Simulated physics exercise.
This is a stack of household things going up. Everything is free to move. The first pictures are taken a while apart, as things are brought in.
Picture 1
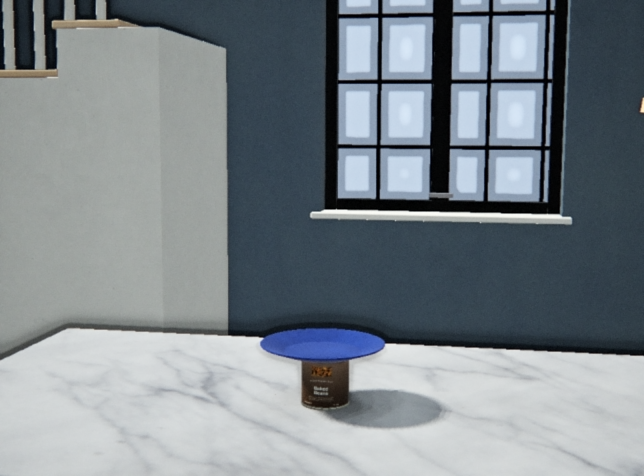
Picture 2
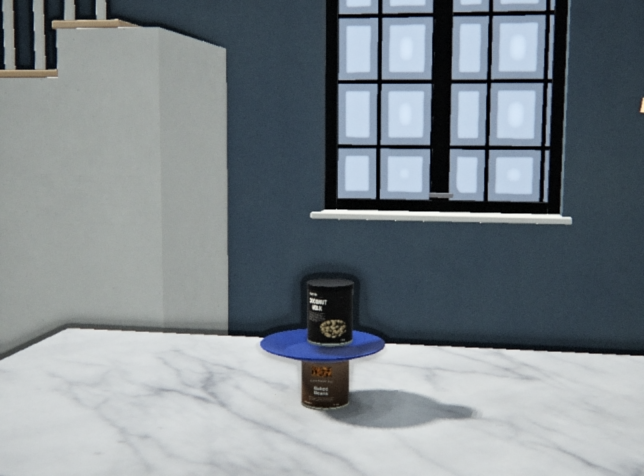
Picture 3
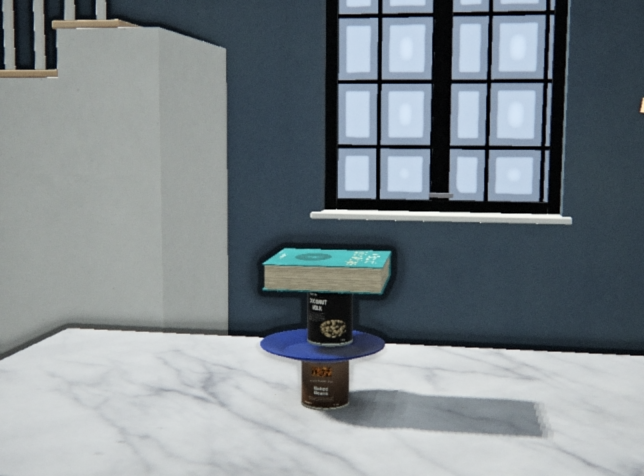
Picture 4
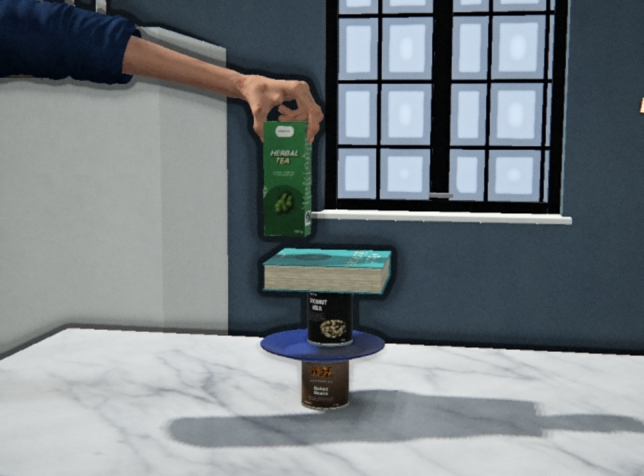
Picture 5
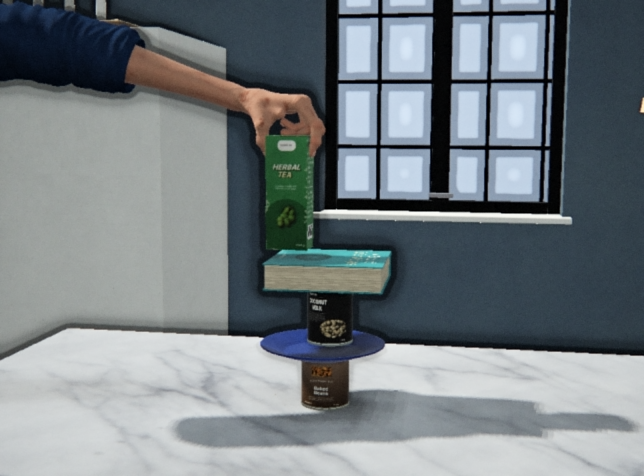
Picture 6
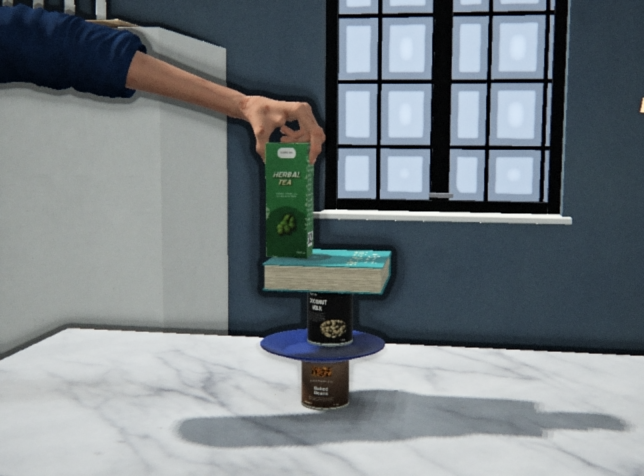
To begin with, a blue plate sits on a brown can on a marble surface, and then a black can and a thick teal book appear stacked on top. A hand reaching in from the left holds a green herbal tea box above the book and lowers it slightly onto the book's left side.
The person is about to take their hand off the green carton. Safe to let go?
Here the pile holds.
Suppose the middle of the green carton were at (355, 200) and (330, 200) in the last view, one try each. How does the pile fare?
First try: It stays up; second try: It stays up.
Then, 0.20 s past the last view, nothing moves.
Then, 0.30 s past the last view, green carton resting near (289, 201).
Finally, all 5 still in place. Final places as the last picture's camera would see them, green carton near (289, 200). The pile keeps its balance.
